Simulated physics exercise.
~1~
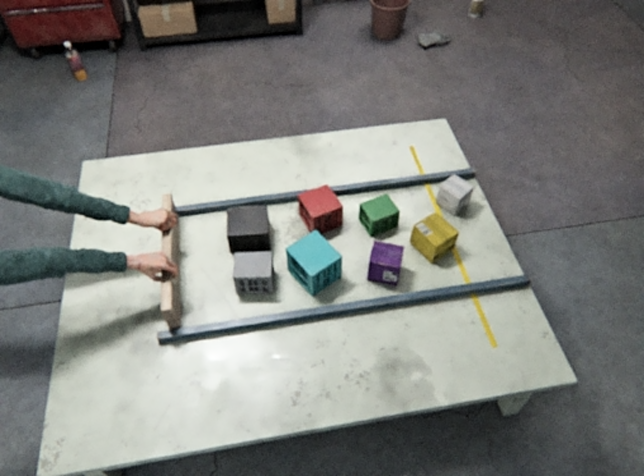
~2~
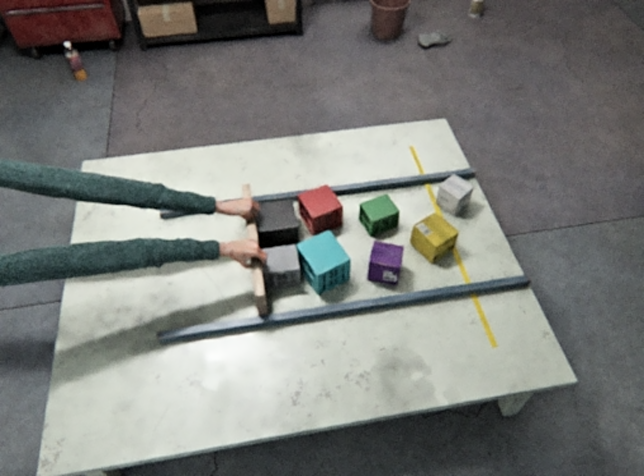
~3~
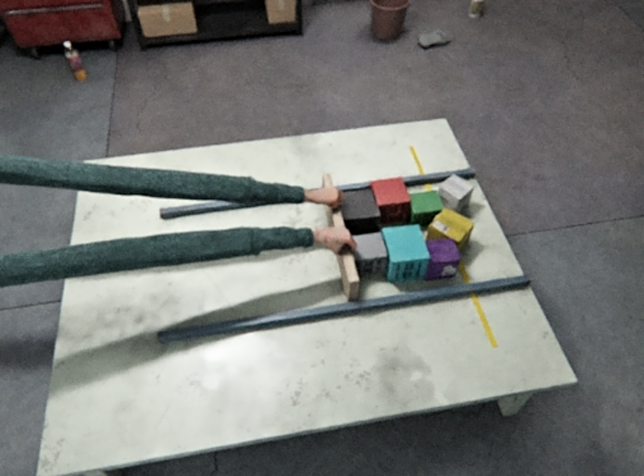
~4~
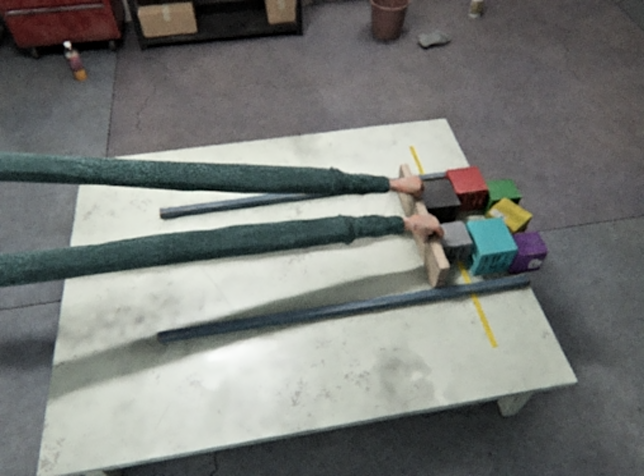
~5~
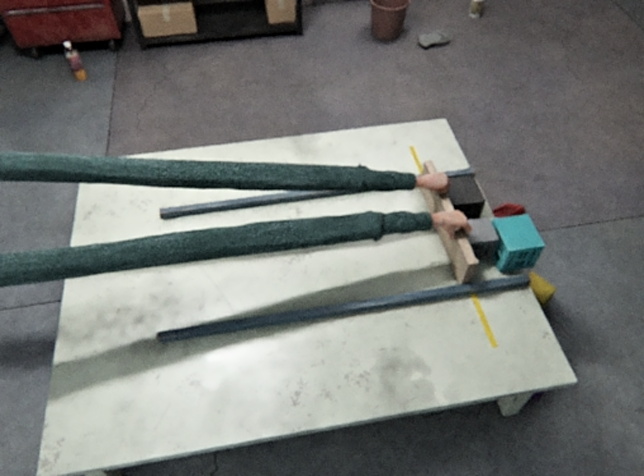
Two hands push a plank rightward, driving colored blocks along the table until several fall off.
